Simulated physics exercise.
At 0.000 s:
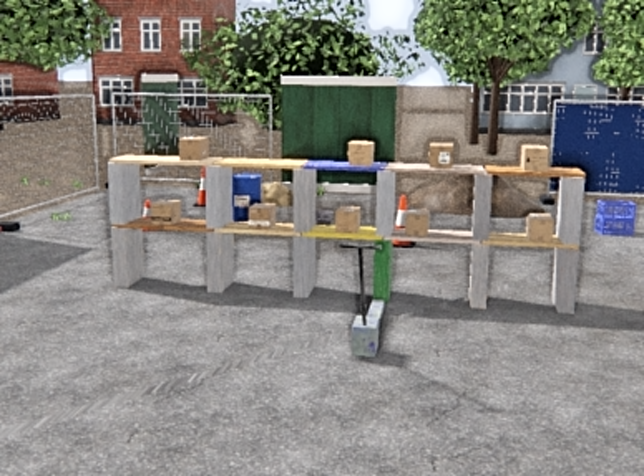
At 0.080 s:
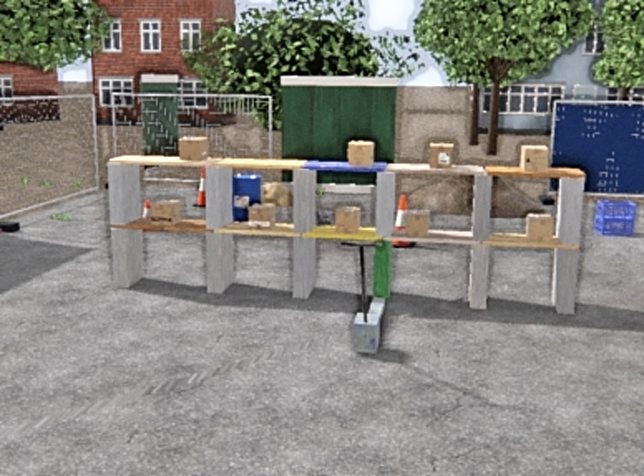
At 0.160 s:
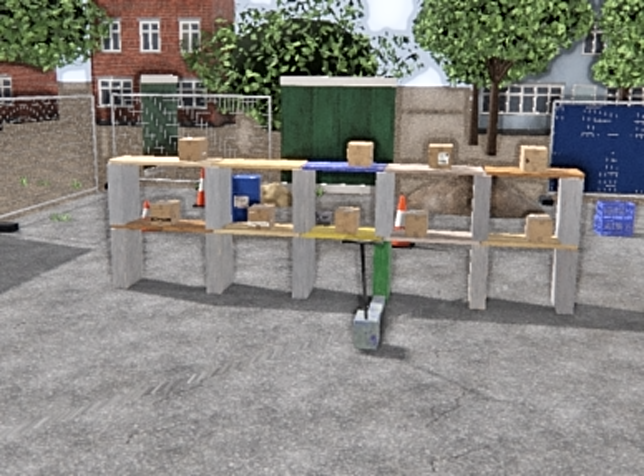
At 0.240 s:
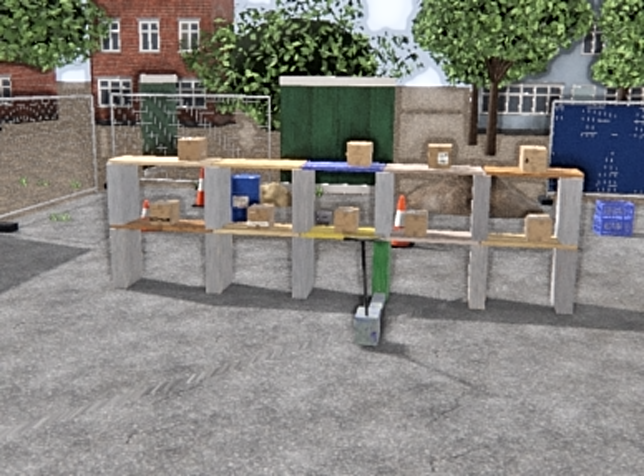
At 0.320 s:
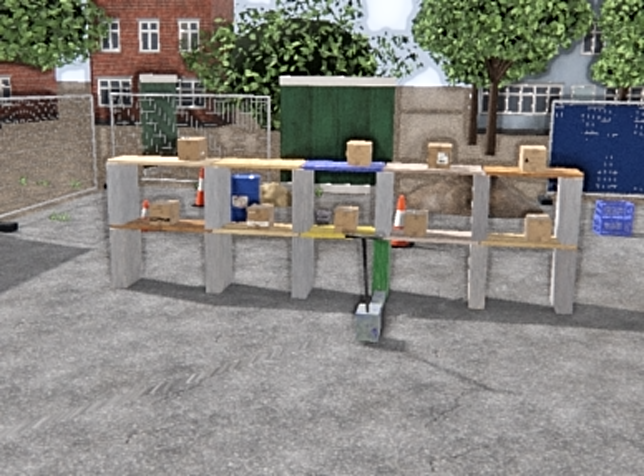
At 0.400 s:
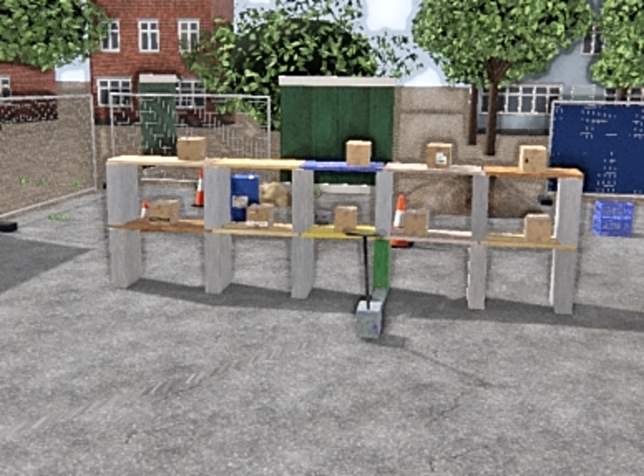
Paved yard before a green container, a low jack creeping toward a two-tier carton rack and nudging its green upright slightly.
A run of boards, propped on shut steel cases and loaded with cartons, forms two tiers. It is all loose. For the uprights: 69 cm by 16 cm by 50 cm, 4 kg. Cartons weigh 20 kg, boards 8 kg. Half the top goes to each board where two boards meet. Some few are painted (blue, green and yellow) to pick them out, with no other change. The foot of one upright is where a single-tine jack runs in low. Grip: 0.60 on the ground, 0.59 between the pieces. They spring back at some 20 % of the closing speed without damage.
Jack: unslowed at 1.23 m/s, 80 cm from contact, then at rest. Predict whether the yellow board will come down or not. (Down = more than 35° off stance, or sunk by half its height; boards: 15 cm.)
It goes down.
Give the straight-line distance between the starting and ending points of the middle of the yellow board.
Net straight-line distance: Approx. 55 cm.
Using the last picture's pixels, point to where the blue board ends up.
Its centre finishes around pixel (334, 287) in the last picture.
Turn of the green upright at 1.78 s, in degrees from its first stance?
Something like 90°, give or take.
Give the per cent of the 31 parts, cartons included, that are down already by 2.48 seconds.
At that instant, 85 percent.
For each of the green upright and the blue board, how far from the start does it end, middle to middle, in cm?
Estimate: Green near 110 cm, blue near 130 cm.
After 1.14 s, 4 of the 31 pieces down; yellow board 14° from how it stood; blue board 12° from how it stood.
After 1.78 s, 16 of the 31 pieces down; yellow board 46° from how it stood, 36 cm lower; green upright on its side.
After 2.48 s, 27 of the 31 pieces down; yellow board 41° from how it stood, 41 cm lower; green upright on its side.
In the end (4.1 s), 27 of the 31 pieces down; yellow board 41° from how it stood, 41 cm lower; green upright on its side; blue board 41° from how it stood, 1.28 m lower. From the last view, middles, yellow board near (323, 262), green upright near (398, 268).
